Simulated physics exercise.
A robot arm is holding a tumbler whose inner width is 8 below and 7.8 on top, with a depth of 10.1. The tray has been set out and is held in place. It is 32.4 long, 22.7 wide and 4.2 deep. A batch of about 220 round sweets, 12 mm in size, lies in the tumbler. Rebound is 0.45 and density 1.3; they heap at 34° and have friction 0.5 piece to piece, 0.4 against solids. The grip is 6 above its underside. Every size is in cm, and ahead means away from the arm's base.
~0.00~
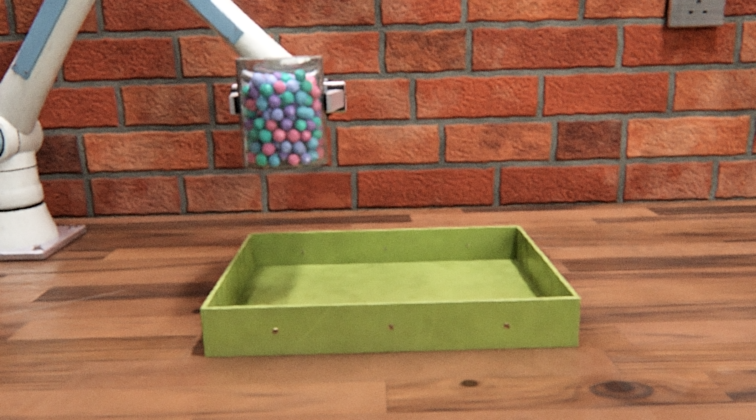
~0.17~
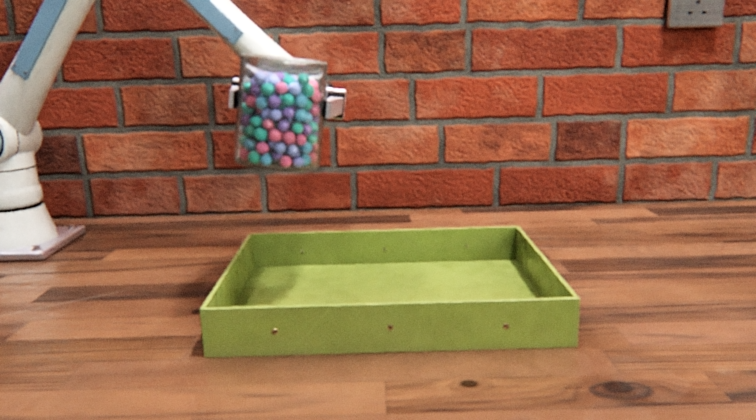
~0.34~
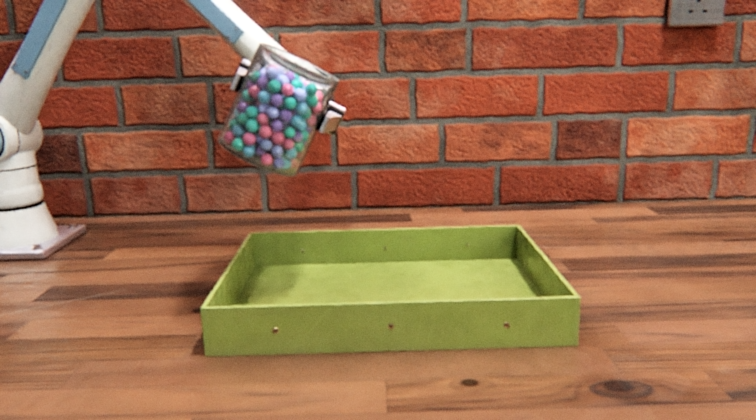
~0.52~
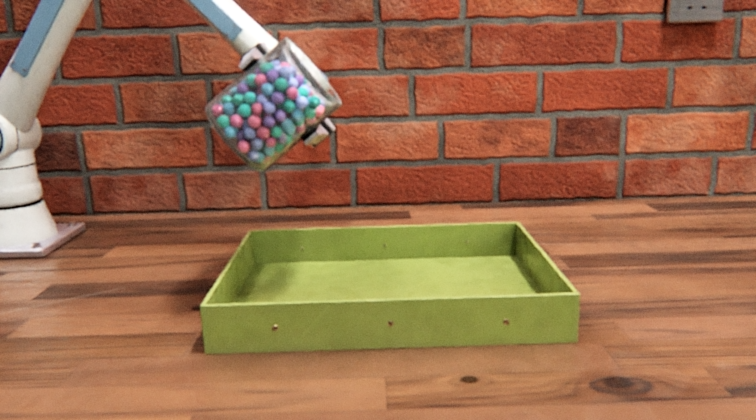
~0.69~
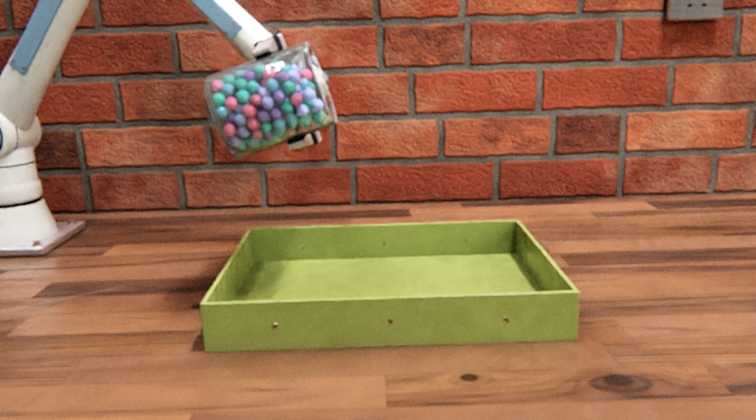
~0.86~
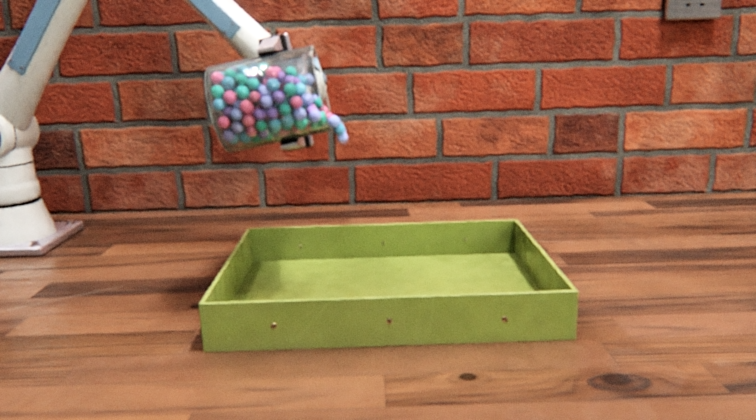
A white and pale-blue robot arm reaches in from the left above a wooden table before a red brick wall, seen from the front and slightly above. It grips a clear tumbler packed with pink, teal, purple and blue balls, above and behind an open green tray. The arm steadily tilts the tumbler rightward until it lies nearly sideways, and a few blue balls bulge past its rim while the tray stays still.
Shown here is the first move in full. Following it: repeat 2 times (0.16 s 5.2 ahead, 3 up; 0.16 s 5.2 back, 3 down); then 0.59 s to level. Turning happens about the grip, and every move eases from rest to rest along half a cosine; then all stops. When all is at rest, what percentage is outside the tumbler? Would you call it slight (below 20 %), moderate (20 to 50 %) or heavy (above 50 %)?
I would call it heavy.
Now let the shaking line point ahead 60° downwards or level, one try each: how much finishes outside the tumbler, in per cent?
You'd get some 15 per cent with the first setting and some 60 per cent with the second.
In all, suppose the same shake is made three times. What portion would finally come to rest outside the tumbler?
It would come to about 85 %.
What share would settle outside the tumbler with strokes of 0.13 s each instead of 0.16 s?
90 %.
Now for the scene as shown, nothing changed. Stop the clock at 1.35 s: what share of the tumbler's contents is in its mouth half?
Roughly 55 per cent.
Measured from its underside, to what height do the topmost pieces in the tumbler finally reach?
Around 4.5 cm up.
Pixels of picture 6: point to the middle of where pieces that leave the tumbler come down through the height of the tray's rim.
They come down centred close to (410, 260).
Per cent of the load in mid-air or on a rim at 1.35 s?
It amounts to roughly 1 in a hundred.
After 1.35 s, tilted 80° forward, highest piece 24 above the table; 116 in the tumbler, 104 in the tray, 2 in flight or on a rim.
After 1.84 s, tilted 30° forward, highest piece 22 above the table; 161 in the tray, 61 in the tumbler.
After 2.29 s, level, highest piece 20 above the table; 161 in the tray, 61 in the tumbler.
After 3.34 s, level, highest piece 20 above the table; 161 in the tray, 61 in the tumbler.
At rest, 161 in the tray, 61 in the tumbler. That is 73 % outside the tumbler.
